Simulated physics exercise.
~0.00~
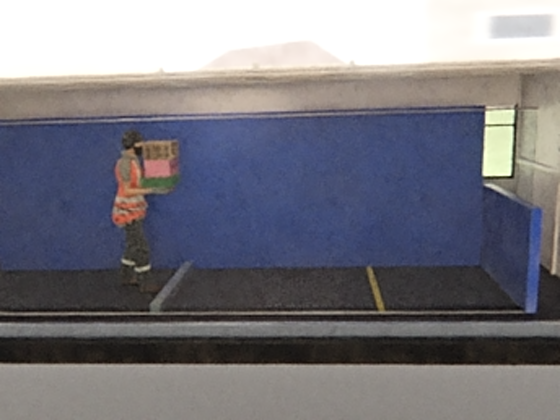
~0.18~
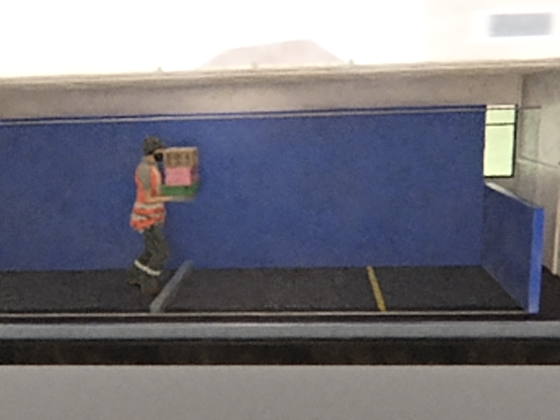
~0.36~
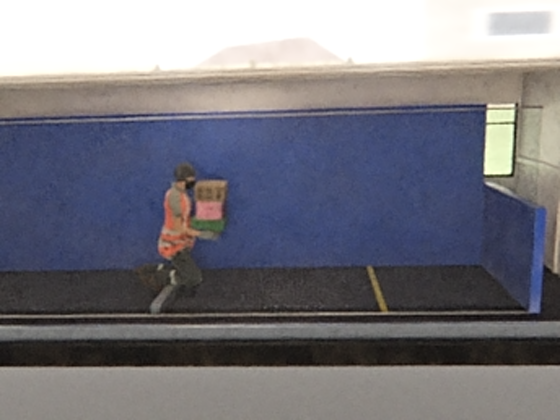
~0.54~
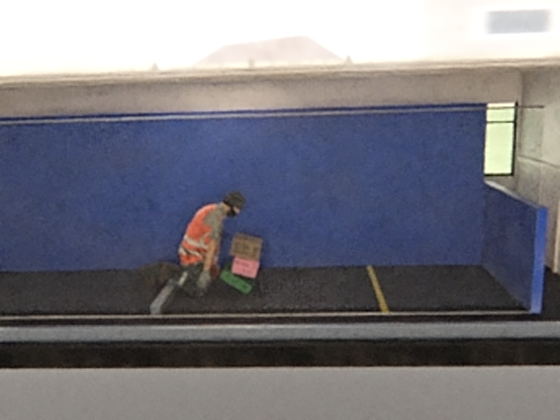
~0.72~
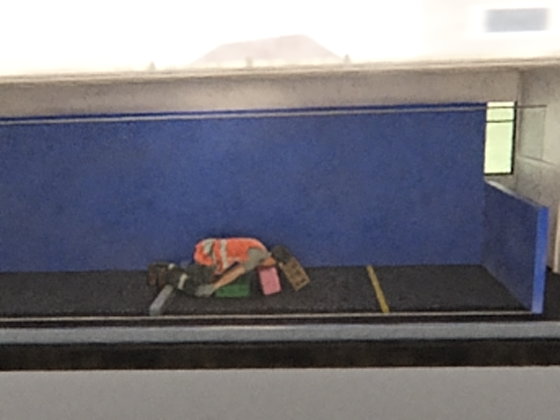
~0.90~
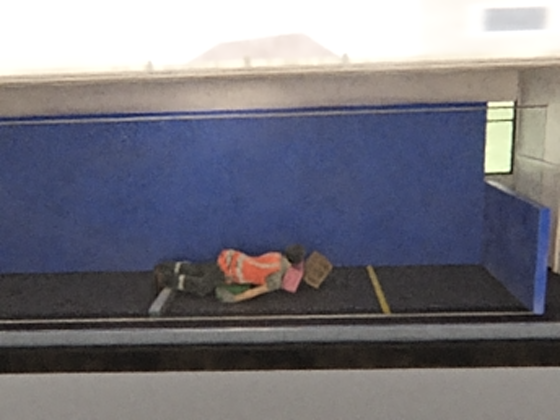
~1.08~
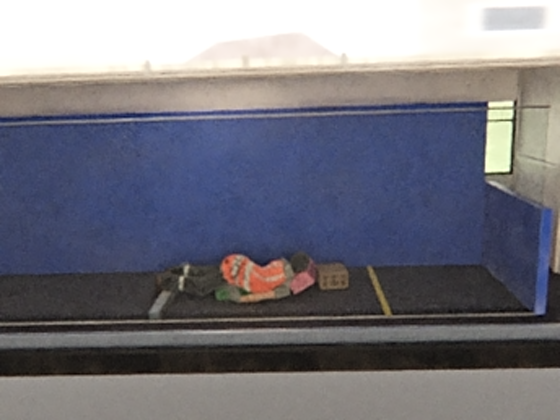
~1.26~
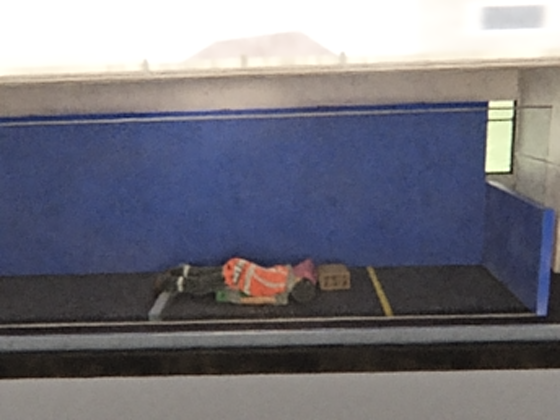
Courier in an orange vest carrying stacked boxes rightward, pitching over a low rail and sprawling face down, brown crate stopping short of the yellow line.
